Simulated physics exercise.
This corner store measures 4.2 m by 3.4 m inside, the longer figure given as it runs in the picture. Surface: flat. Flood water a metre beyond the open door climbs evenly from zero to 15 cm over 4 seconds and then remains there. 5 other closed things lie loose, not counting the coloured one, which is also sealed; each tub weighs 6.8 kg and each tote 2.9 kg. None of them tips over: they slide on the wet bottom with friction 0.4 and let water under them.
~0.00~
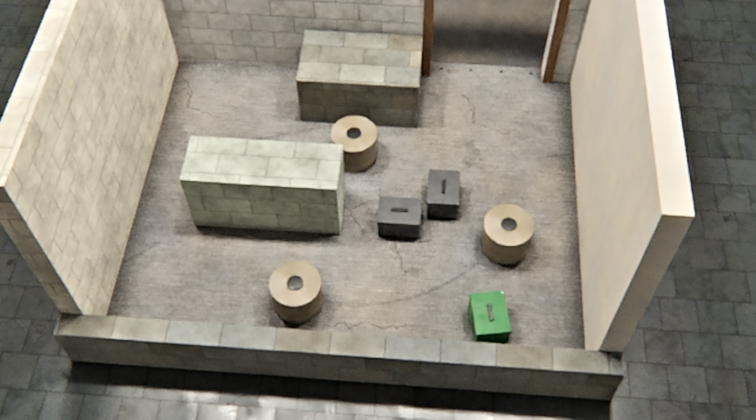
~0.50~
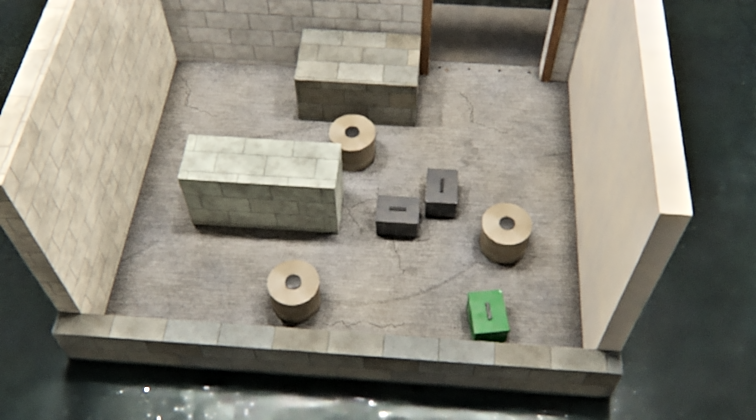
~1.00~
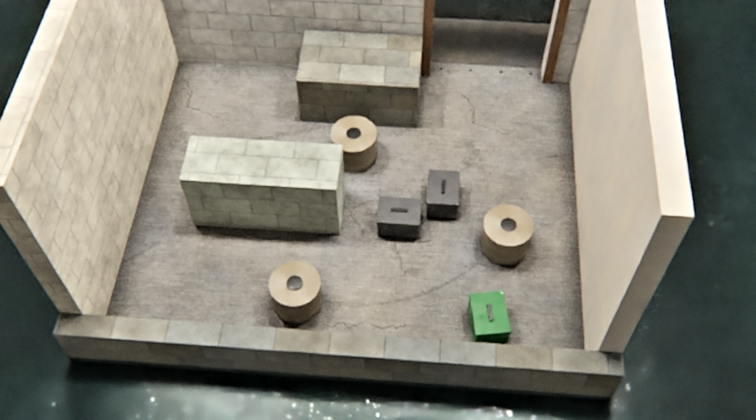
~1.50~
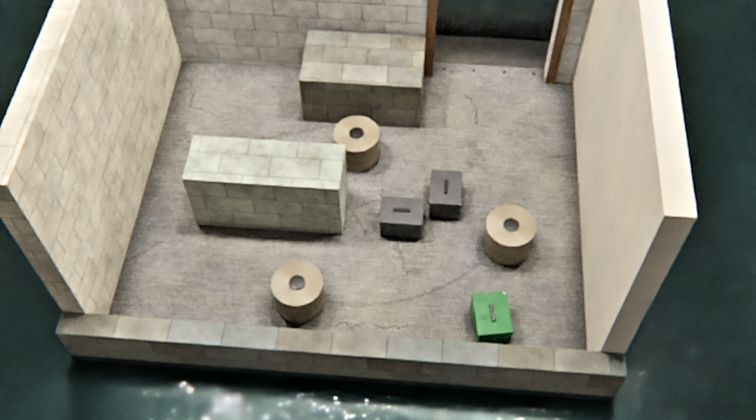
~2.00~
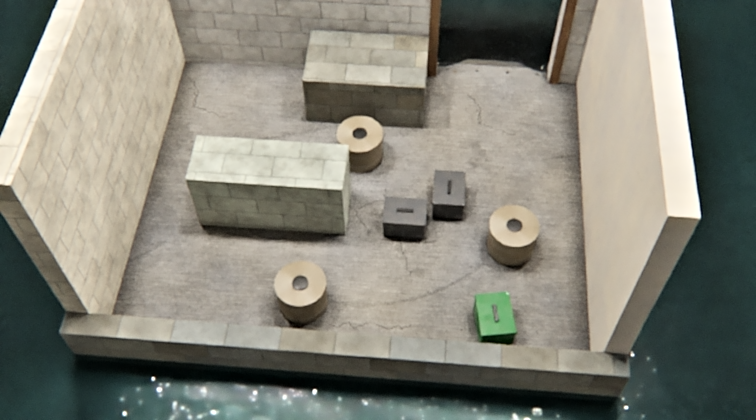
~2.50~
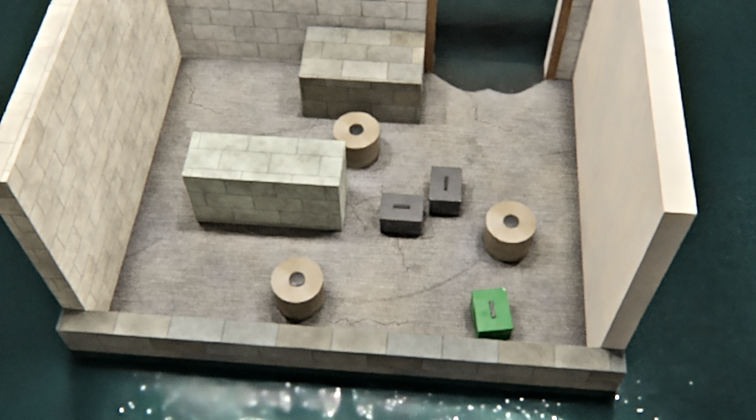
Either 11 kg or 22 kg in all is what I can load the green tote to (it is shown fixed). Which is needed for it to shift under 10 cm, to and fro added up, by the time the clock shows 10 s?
To my eye, only the doubled ballast is adequate.
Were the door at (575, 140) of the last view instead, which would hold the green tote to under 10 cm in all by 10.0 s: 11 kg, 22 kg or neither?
Result: The lesser mass is plenty.
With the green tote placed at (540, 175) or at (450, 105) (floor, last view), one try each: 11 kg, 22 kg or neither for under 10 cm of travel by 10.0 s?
In that order: Just the heavier works; just the heavier works.
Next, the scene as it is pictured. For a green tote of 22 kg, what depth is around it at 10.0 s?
Depth: Approx. 10 cm.
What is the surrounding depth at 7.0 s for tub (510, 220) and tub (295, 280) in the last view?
First roughly 9 cm, second roughly 3 cm.
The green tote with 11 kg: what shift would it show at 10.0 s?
I'd put it at roughly 140 cm.
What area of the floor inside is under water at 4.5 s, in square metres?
The covered patch comes to about 3.5 m2.
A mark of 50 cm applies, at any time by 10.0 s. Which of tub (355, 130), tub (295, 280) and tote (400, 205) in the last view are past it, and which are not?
Listed order gives within limit, above limit, above limit.
After 3.5 s the green tote would be 0 cm from its start with 11 kg and 0 cm from its start with 22 kg; 0 cm of water round it then.
After 4.5 s the green tote would be 0 cm from its start with 11 kg and 0 cm from its start with 22 kg; 0 cm of water round it then.
After 7.0 s the green tote would be 2 cm from its start with 11 kg and 0 cm from its start with 22 kg; 8 cm of water round it then.
After 10.0 s the green tote would be 135 cm from its start with 11 kg and 0 cm from its start with 22 kg; 10 cm of water round it then.
